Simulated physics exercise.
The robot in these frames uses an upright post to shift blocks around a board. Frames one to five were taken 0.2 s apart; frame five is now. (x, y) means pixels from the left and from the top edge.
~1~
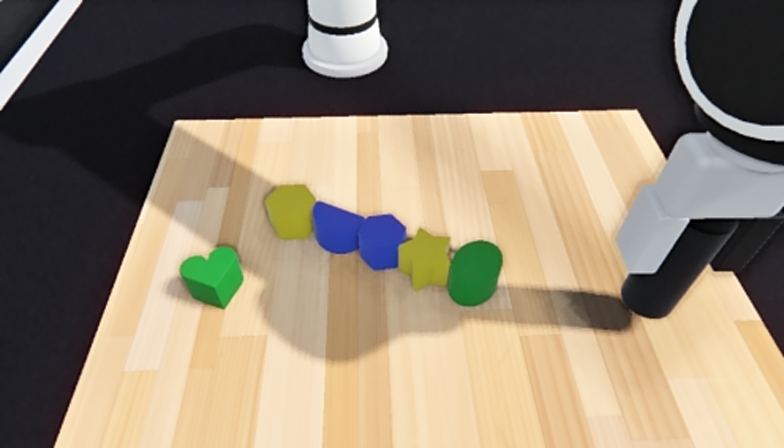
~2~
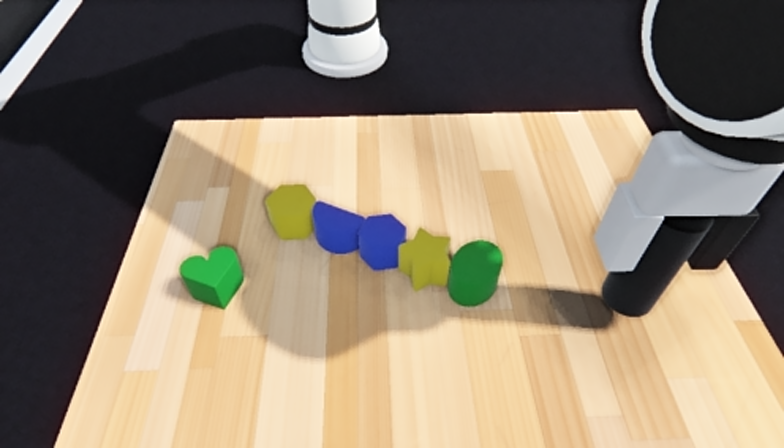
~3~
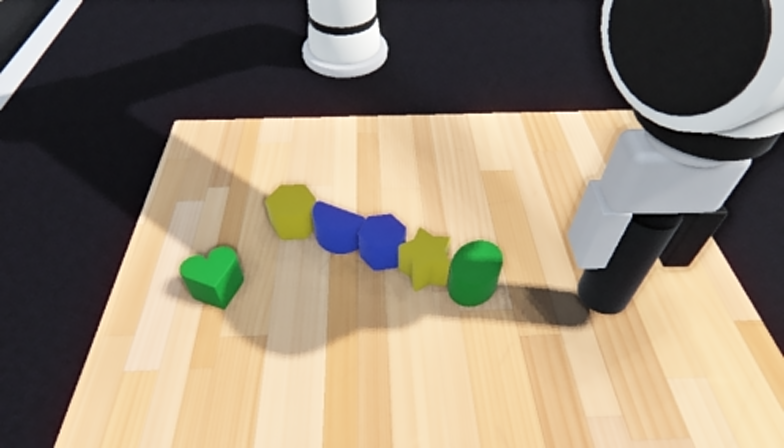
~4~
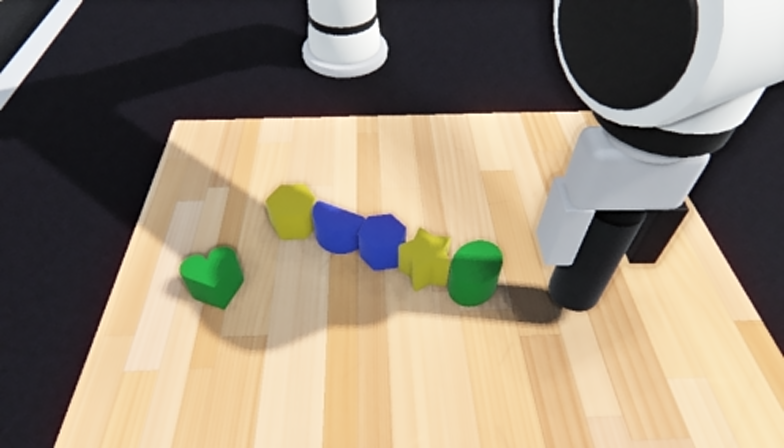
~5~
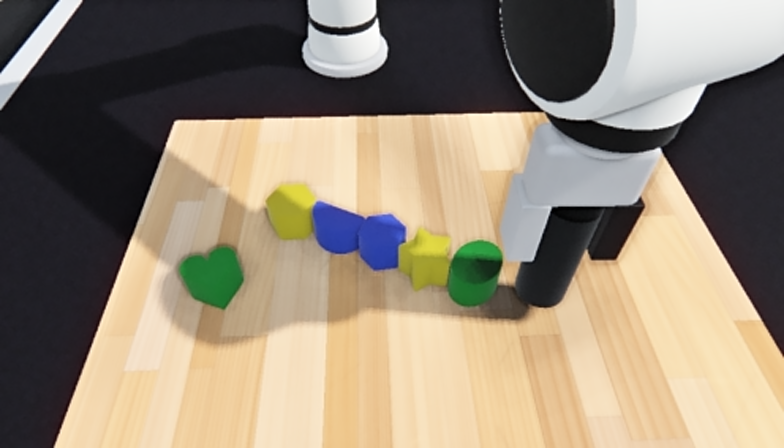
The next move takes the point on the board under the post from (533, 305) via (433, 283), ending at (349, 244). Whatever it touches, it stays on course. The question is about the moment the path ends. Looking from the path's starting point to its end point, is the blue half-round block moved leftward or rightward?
Side: Right.
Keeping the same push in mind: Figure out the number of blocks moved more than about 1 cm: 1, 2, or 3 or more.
Count: Three or more.
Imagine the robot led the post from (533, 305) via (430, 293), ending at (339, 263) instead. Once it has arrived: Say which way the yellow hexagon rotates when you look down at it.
It twists against the clock when seen from above.
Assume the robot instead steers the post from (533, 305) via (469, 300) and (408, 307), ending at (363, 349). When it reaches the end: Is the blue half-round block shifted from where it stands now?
The answer is yes.
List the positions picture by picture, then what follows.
The first picture shows tip of the post at (646, 298), middles of tops, yellow hexagon at (291, 199), blue half-round block at (335, 216), blue hexagon at (383, 229), yellow star at (427, 247), green oval block at (478, 261).
The second picture shows post at (627, 296), nothing pushed.
The third picture shows post at (602, 294), nothing pushed.
The fourth picture shows post at (573, 291), nothing pushed.
The fifth picture shows post at (540, 288), yellow hexagon at (291, 199), blue half-round block at (335, 216), blue hexagon at (383, 229), yellow star at (427, 247), green oval block at (478, 261).
On the path given first. One third of the way, post at (468, 276); yellow hexagon at (273, 194), turned 30° anticlockwise; blue half-round block at (317, 203); blue hexagon at (357, 219), turned 25° clockwise; yellow star at (380, 246), turned 15° clockwise; green oval block at (422, 257), turned 15° anticlockwise.
Two thirds of the way, post at (404, 253); yellow hexagon at (237, 183), turned 105° anticlockwise; blue half-round block at (278, 172); blue hexagon at (310, 191), turned 35° clockwise; yellow star at (324, 218), turned 20° clockwise; green oval block at (361, 232).
At the end, post at (347, 227); yellow hexagon at (233, 182), turned 120° anticlockwise; blue half-round block at (243, 147); blue hexagon at (272, 164), turned 40° clockwise; yellow star at (277, 189), turned 30° clockwise; green oval block at (309, 205).
